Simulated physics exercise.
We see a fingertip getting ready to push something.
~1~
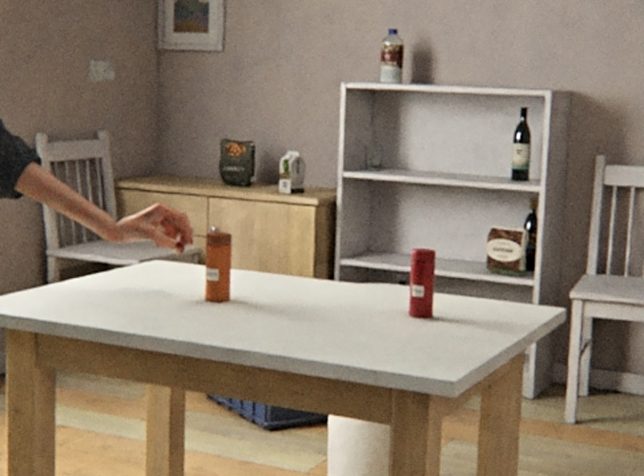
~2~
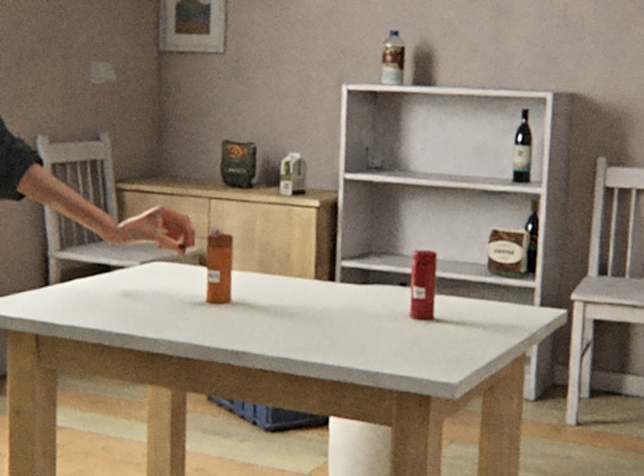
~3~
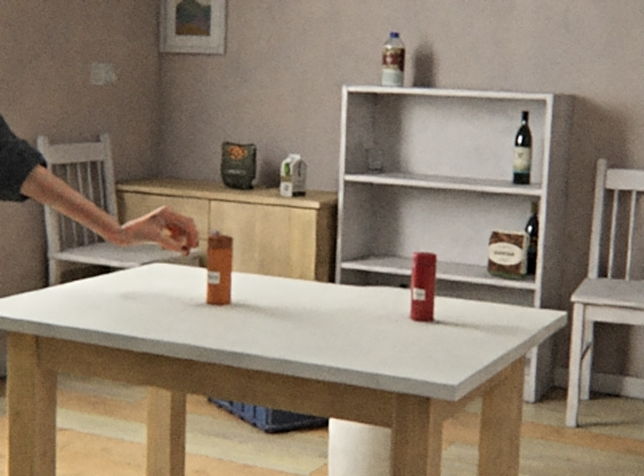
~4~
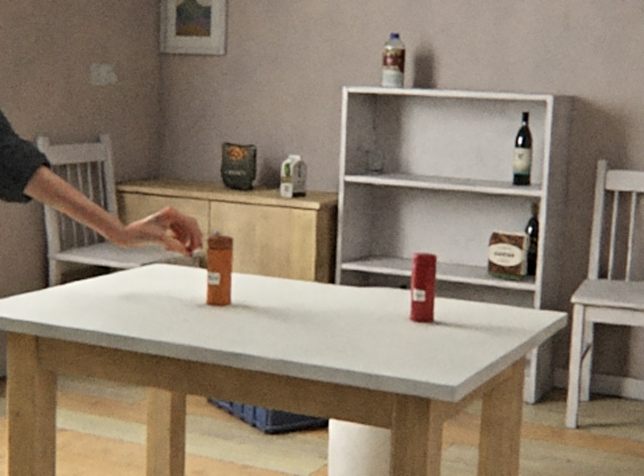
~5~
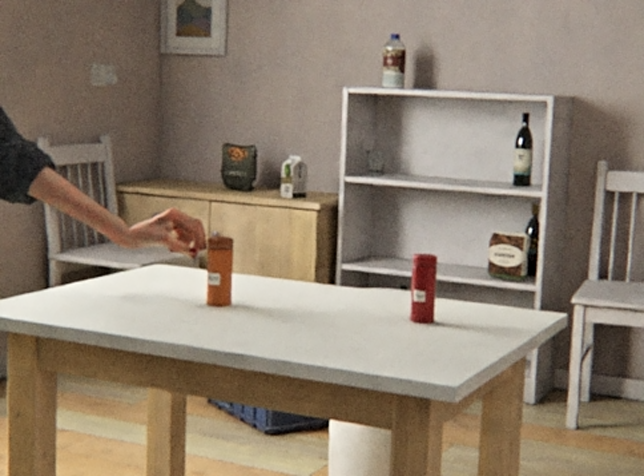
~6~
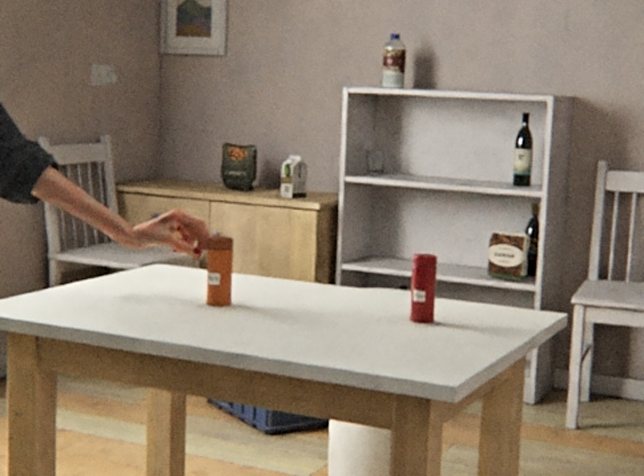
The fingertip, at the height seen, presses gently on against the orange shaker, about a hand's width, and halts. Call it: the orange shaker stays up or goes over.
Goes over.
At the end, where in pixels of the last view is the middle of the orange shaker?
It winds up at roughly (272, 299).
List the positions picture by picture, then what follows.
The first picture shows orange shaker (218, 267).
The second picture shows orange shaker (220, 269).
The third picture shows orange shaker (220, 270).
The fourth picture shows orange shaker (220, 271).
The fifth picture shows orange shaker (220, 272).
The sixth picture shows orange shaker (220, 271).
Then, 0.70 s on from there, orange shaker turned 22° from how it was put near (232, 270).
Then, 1.00 s on from there, orange shaker on its side near (260, 295).
Then, 1.20 s on from there, orange shaker on its side near (272, 299).
In the end, toppled on the table, orange shaker. At the end, from the last picture's camera, orange shaker near (273, 299).
